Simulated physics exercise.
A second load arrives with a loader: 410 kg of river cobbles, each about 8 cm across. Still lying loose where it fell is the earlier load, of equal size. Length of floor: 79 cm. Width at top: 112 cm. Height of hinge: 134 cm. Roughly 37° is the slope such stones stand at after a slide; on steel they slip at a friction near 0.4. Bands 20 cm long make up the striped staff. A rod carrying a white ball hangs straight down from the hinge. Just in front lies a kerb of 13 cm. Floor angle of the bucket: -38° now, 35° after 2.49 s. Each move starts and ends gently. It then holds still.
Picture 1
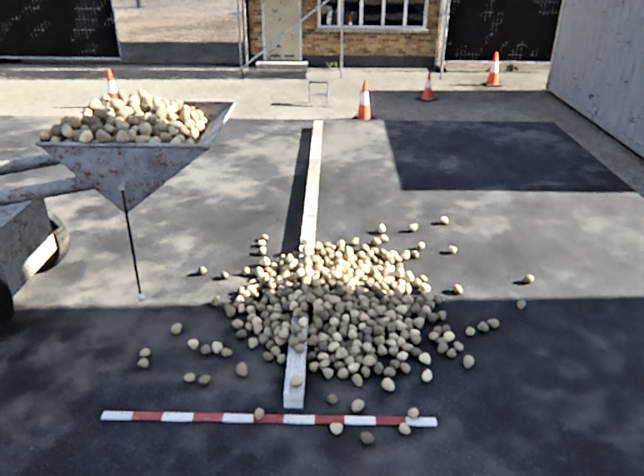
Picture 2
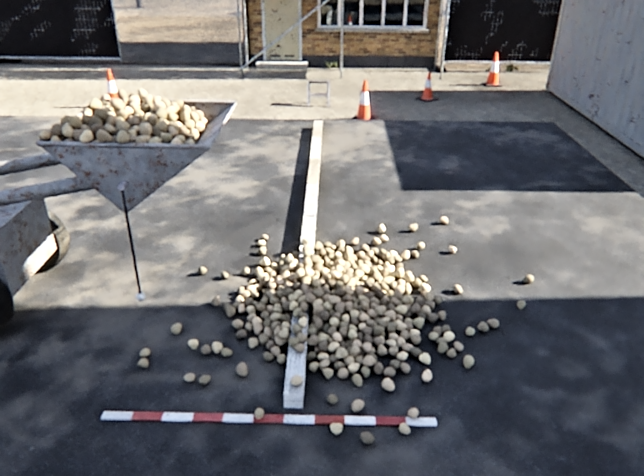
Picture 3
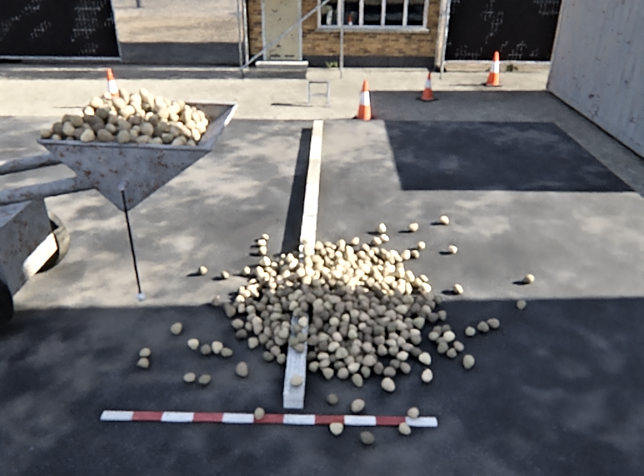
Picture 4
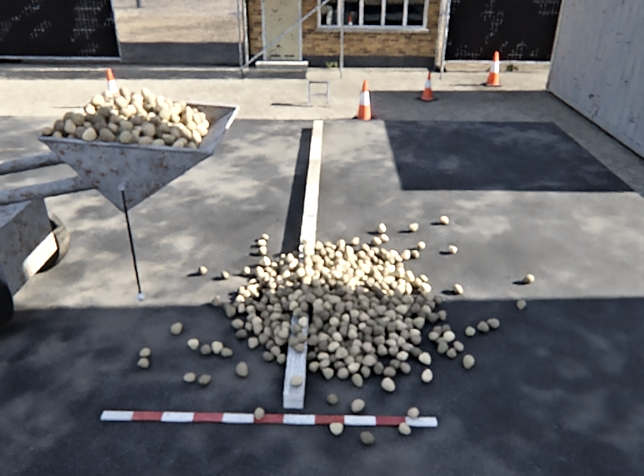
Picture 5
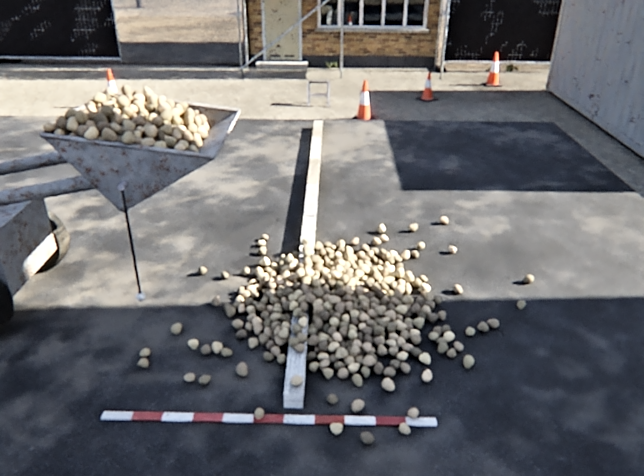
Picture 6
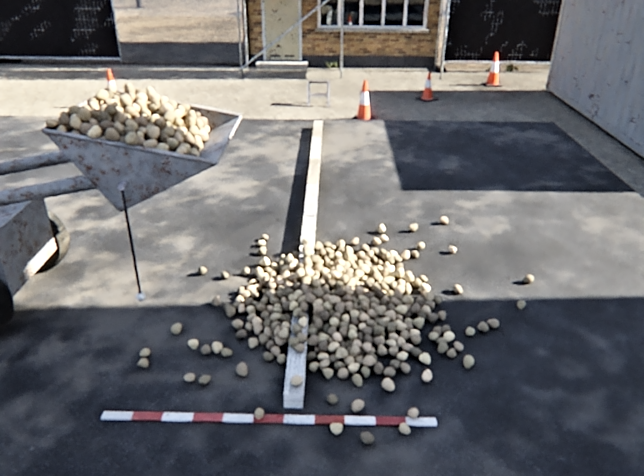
Metal bucket heaped with pale round stones slowly tilting, its lip lowering slightly, beside a loose stone pile across a kerb.
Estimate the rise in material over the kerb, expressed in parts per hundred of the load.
Close to 10 parts in a hundred.
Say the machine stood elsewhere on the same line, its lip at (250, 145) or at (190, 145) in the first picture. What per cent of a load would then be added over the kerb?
First some 45, then 5 per cent.
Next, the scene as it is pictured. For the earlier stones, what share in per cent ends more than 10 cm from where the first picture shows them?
Roughly 5 percent.
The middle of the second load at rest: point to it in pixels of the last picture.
I'd say close to (264, 289).
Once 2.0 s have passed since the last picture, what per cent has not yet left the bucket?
Around 15 per cent of the load is still inside.
Then, 1.3 s after the last picture the floor is at 24°; in per cent of one load, 84 in the bucket, 44 on this side of the kerb, 73 over the kerb; the foremost stones are at (480, 286).
Then, 2.0 s after the last picture the floor is at 35°; in per cent of one load, 13 in the bucket, 110 on this side of the kerb, 78 over the kerb; the foremost stones are at (480, 286).
Then, 2.3 s after the last picture the floor is at 35°; in per cent of one load, 0 in the bucket, 119 on this side of the kerb, 82 over the kerb; the foremost stones are at (480, 286).
Then, 4.9 s after the last picture the floor is at 35°; in per cent of one load, 0 in the bucket, 118 on this side of the kerb, 83 over the kerb; the foremost stones are at (480, 286). Net gain over the kerb, 10.
